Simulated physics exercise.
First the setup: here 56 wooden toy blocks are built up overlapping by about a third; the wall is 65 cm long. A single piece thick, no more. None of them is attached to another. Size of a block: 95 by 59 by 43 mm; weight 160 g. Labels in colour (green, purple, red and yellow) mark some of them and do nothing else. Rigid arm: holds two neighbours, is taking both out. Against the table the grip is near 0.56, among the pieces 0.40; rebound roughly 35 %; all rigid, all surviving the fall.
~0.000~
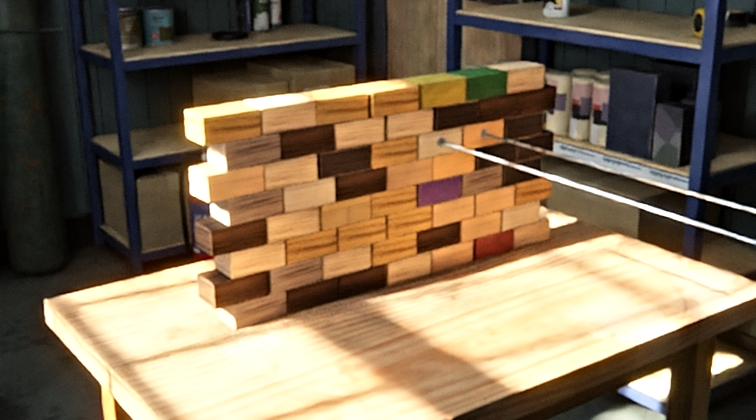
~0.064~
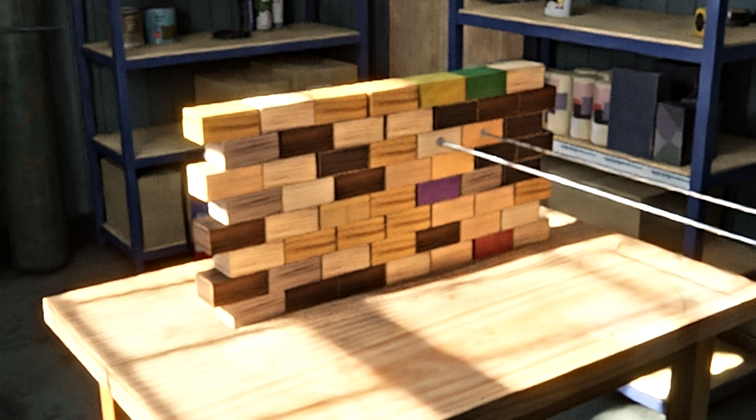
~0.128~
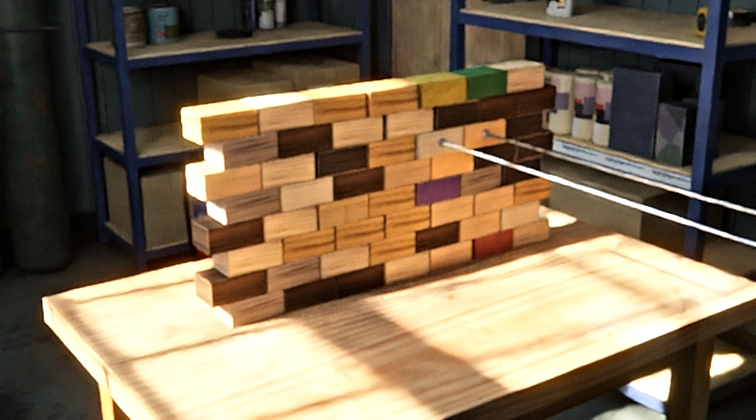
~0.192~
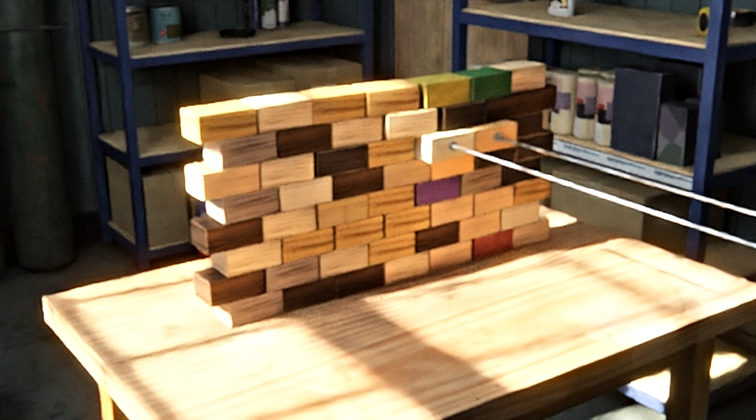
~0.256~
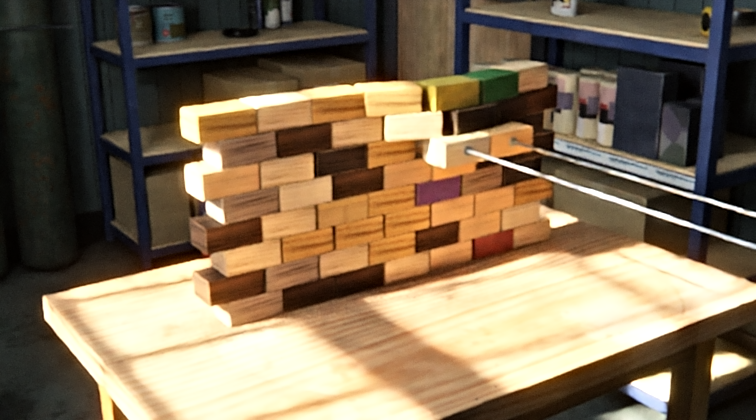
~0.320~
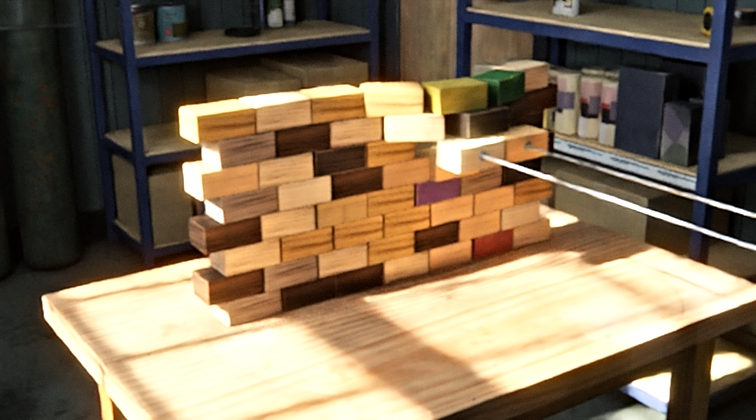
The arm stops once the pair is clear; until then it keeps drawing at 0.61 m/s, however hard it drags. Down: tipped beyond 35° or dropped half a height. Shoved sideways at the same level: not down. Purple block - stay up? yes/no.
Yes.
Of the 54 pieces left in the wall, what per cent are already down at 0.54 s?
10 per cent.
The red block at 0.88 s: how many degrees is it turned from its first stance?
Some 0°.
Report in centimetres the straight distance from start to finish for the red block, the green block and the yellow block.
Start to finish, close to red 0, green 34, yellow 32 centimetres.
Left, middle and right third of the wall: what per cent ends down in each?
Left 0, middle 20, right 20 per cent.
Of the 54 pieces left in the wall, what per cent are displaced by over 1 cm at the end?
The share is 15 %.
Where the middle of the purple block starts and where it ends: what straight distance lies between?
It ends around 0 cm from its start.
After 0.54 s, 6 of the 54 other blocks down; purple block unmoved; green block 47° from how it stood, 6 cm lower.
After 0.88 s, 7 of the 54 other blocks down; purple block unmoved; green block upside down.
In the end (1.8 s), 7 of the 54 other blocks down; purple block unmoved; yellow block on its side; green block on its side. From the last view, middles, purple block near (428, 186), yellow block near (431, 273).
